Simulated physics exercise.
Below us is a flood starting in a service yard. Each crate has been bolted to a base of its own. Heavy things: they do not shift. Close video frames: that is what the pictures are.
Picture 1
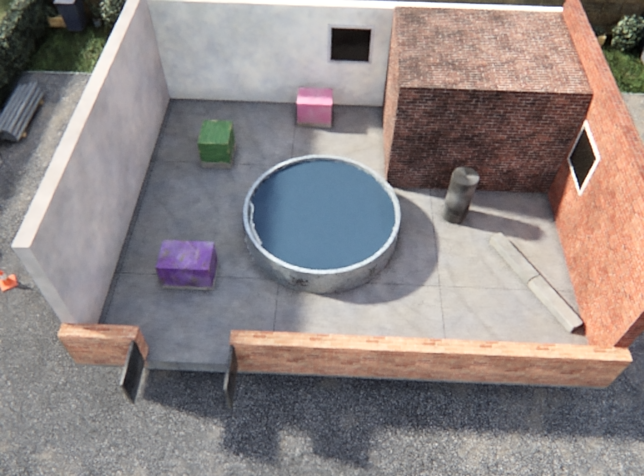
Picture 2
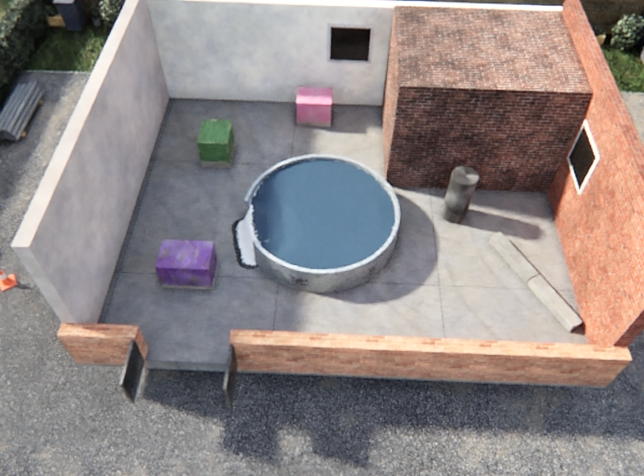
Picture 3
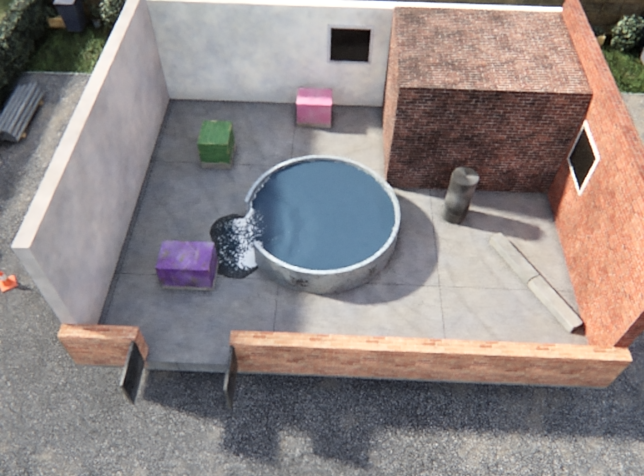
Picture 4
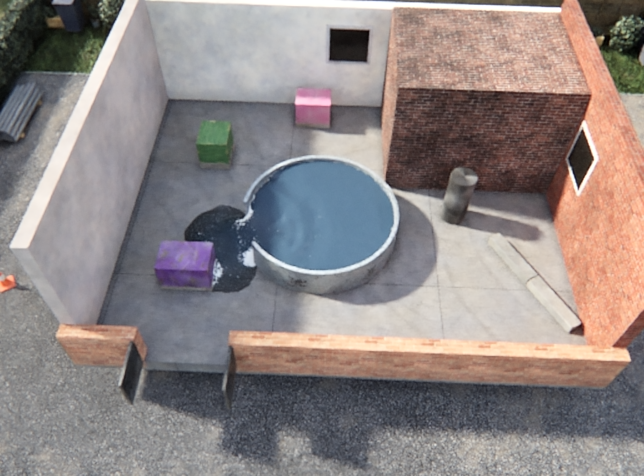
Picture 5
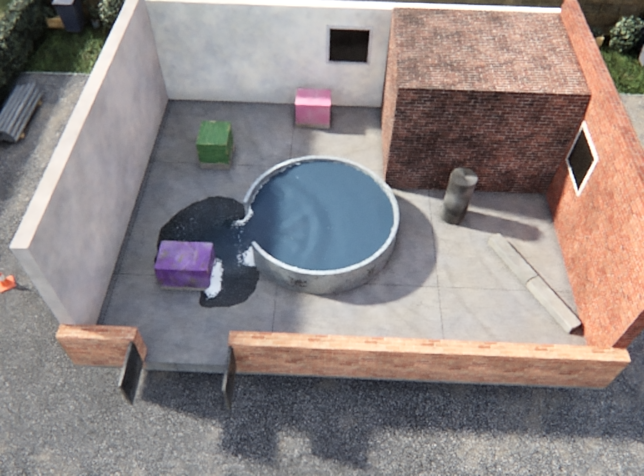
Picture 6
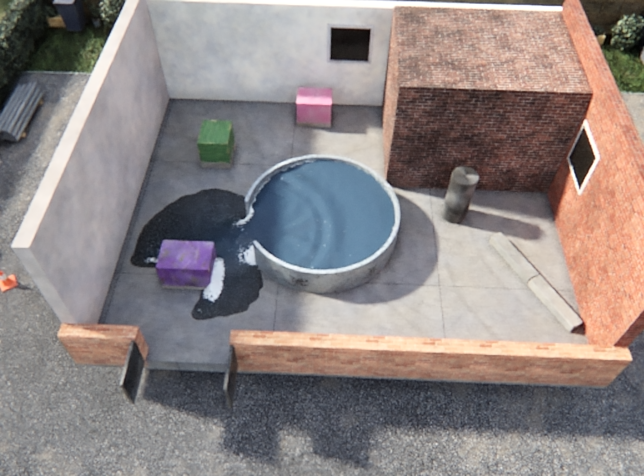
Dark water poured out of a gap in the left side of the round pool in the walled yard, spreading across the concrete and around the purple box, while the boxes stayed put.
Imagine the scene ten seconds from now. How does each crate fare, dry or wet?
At the end, the pink crate is within reach of the water. The green crate is out of reach of the water. The purple crate is within reach of the water.
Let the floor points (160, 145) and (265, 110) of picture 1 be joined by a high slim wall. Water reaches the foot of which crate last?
That would be the pink crate.
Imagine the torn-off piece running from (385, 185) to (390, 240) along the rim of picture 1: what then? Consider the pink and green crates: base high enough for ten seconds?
Pink crate stays untouched; green crate stays untouched.
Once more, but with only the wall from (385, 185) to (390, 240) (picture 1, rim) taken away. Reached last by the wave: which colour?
My pick is the crate marked green.
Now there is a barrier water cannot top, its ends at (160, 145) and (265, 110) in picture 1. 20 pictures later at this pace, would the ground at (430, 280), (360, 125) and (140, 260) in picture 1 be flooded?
As listed: Dry, no water, under water.
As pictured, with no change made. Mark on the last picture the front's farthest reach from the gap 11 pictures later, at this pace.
At roughly (157, 139).
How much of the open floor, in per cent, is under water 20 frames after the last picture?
About 40 per cent.
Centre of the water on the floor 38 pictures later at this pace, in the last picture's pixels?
Estimate: (264, 218).
A moment on, water covers 15 % of the floor; the pink crate not reached, the green crate not reached, the purple crate water round its plinth.
Next, water covers 25 % of the floor; the pink crate not reached, the green crate water round its plinth, the purple crate water round its plinth.
Then, water covers 40 % of the floor; the pink crate not reached, the green crate water round its plinth, the purple crate water round its plinth.
Later, water covers 65 % of the floor; the pink crate water round its plinth, the green crate water round its plinth, the purple crate water round its plinth.
In the end, water covers 90 % of the floor; the pink crate was topped, the green crate stayed above the water, the purple crate was topped.
